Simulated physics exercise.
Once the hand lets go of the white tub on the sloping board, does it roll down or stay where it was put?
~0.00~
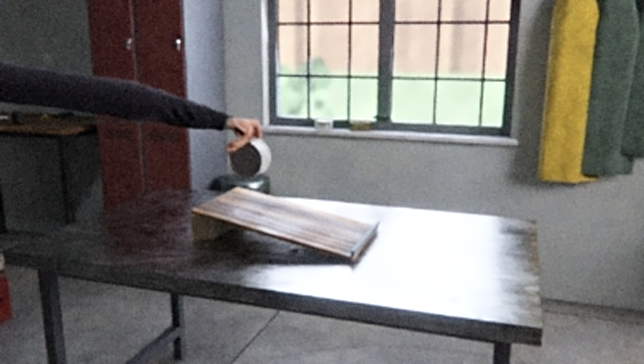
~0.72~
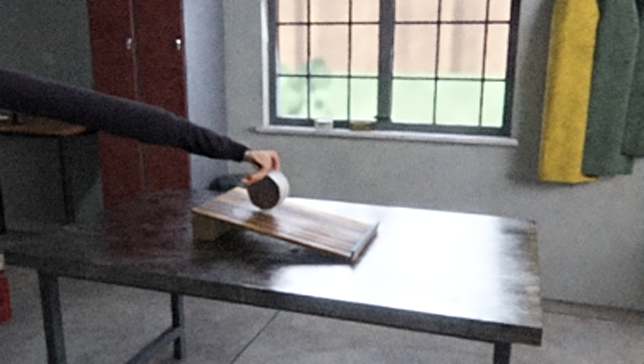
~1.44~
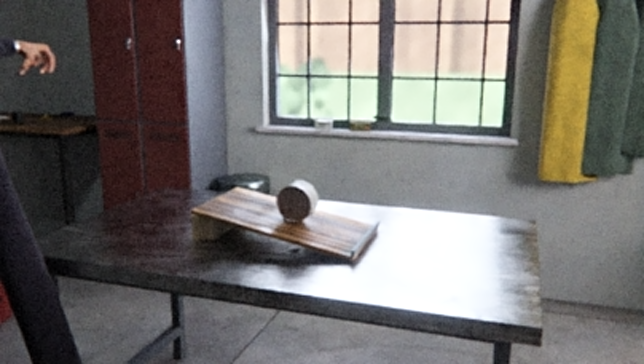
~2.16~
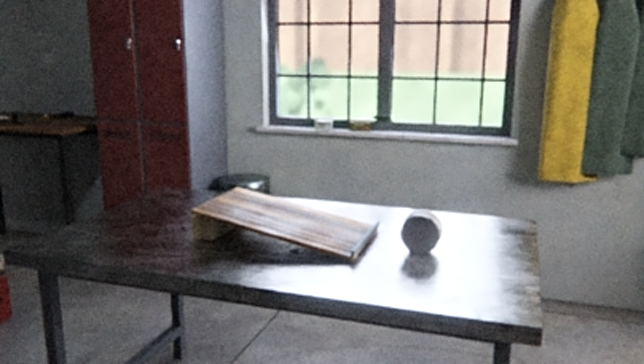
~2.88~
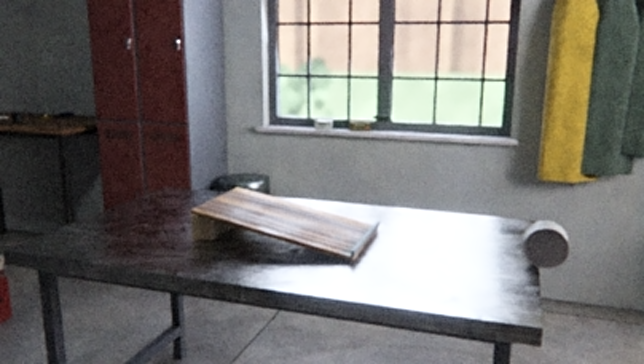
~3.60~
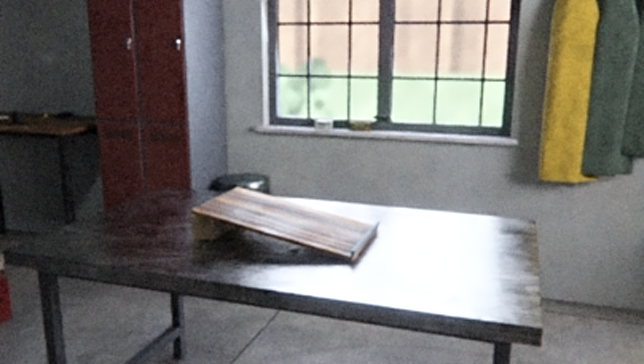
It rolls down the board to the right, then carries on across the table and past its right end.
Room with lockers, a hand releasing a white tub that rolls down a board, off the table's end and out of sight.
